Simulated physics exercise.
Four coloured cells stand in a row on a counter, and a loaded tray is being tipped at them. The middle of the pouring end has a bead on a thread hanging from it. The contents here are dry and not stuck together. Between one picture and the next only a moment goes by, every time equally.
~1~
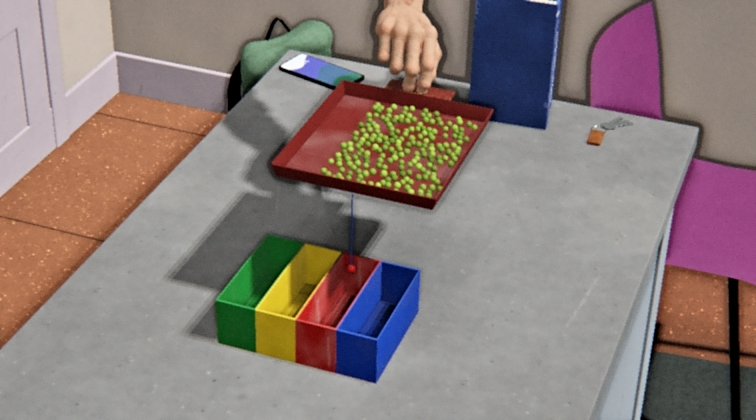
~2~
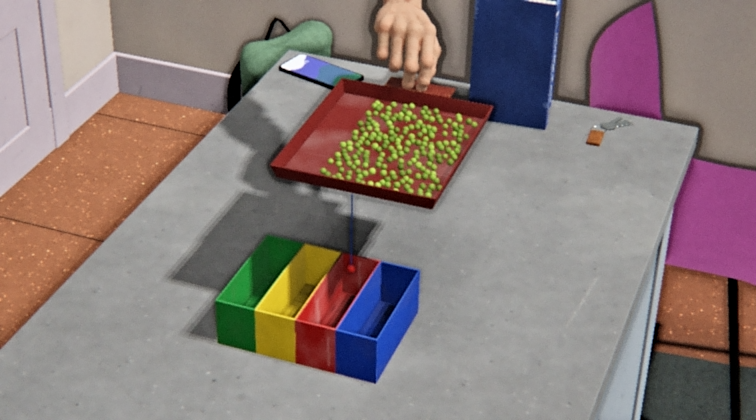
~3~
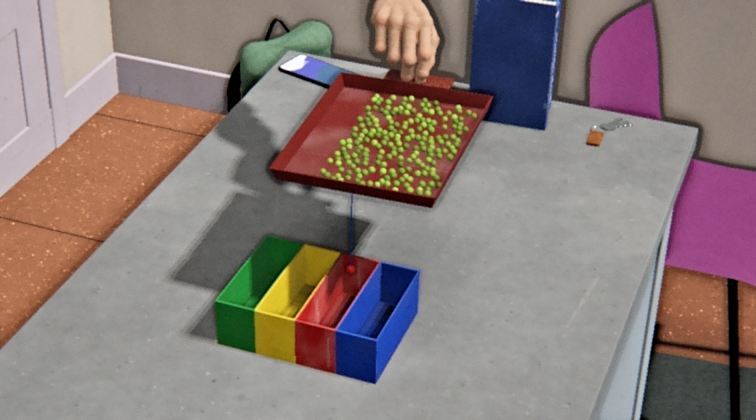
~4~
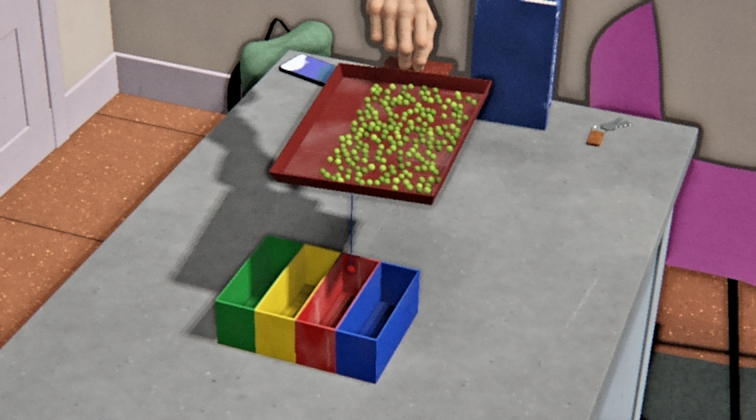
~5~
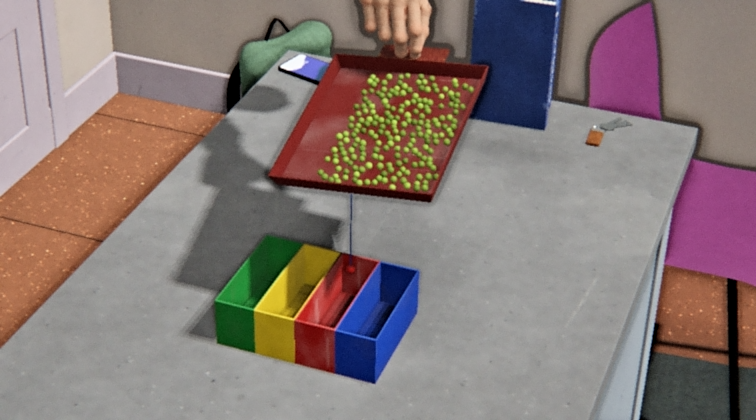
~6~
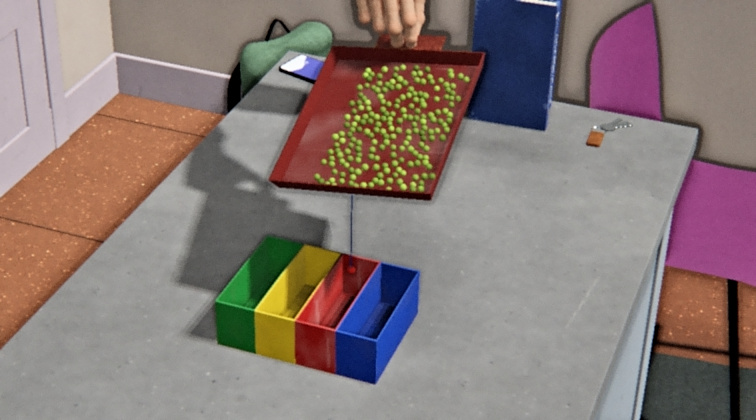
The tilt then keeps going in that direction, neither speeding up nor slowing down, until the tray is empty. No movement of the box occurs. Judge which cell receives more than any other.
The green cell receives the most.
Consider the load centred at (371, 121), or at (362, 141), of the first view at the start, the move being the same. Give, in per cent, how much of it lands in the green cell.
Close to 60 in a hundred, then close to 70 in a hundred.
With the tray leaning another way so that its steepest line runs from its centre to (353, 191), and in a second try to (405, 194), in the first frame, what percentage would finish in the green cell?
So it's 10 percent with the first slope and 0 percent with the other.
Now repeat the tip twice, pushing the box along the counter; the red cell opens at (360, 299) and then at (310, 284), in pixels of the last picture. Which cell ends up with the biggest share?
One: That green cell. Two: The yellow cell.
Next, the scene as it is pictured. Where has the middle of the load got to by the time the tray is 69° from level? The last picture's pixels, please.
Near the pixel (300, 192).
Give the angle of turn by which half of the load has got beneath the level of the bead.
Approx. reading: About 95°.
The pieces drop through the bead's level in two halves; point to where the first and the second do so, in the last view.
First part (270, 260), rest (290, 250).
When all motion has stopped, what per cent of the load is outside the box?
0 %.
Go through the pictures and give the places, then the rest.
The first frame shows corners of the pouring end near (277, 162) and (433, 196), level; middle of the load near (400, 149), dried peas; bead on its thread near (351, 269); green cell near (236, 322); yellow cell near (276, 332); red cell near (316, 342); blue cell near (357, 352).
The second frame shows corners of the pouring end near (276, 163) and (432, 196), level; middle of the load near (399, 148).
The third frame shows corners of the pouring end near (276, 166) and (431, 195), tipped barely, lowest at the left corner; middle of the load near (399, 144).
The fourth frame shows corners of the pouring end near (275, 169) and (430, 192), tipped a little, lowest at the left corner; middle of the load near (398, 137).
The fifth frame shows corners of the pouring end near (274, 173) and (428, 190), tipped clearly, lowest at the left corner; middle of the load near (395, 132).
The sixth frame shows corners of the pouring end near (274, 177) and (427, 190), tipped clearly, lowest at the left corner; middle of the load near (391, 129), the bulk on the move; green cell near (236, 323); yellow cell near (275, 333); red cell near (315, 343); blue cell near (356, 353).
Shortly afterwards, tray tipped steeply; near two thirds on the tray; a little in the green cell; only a few in the yellow cell; near a quarter falling or outside the box.
Next, tray tipped past a quarter turn; only a few on the tray; near half in the green cell; near a third in the yellow cell; a little in the red cell; a little falling or outside the box.
Some moments later, tray tipped past a quarter turn; near two thirds in the green cell; near a third in the yellow cell; only a few in the red cell; only a few in the blue cell; only a few falling or outside the box.
In the end, tray tipped past a quarter turn; near two thirds in the green cell; near a third in the yellow cell; only a few in the red cell; only a few in the blue cell; only a few outside the box.
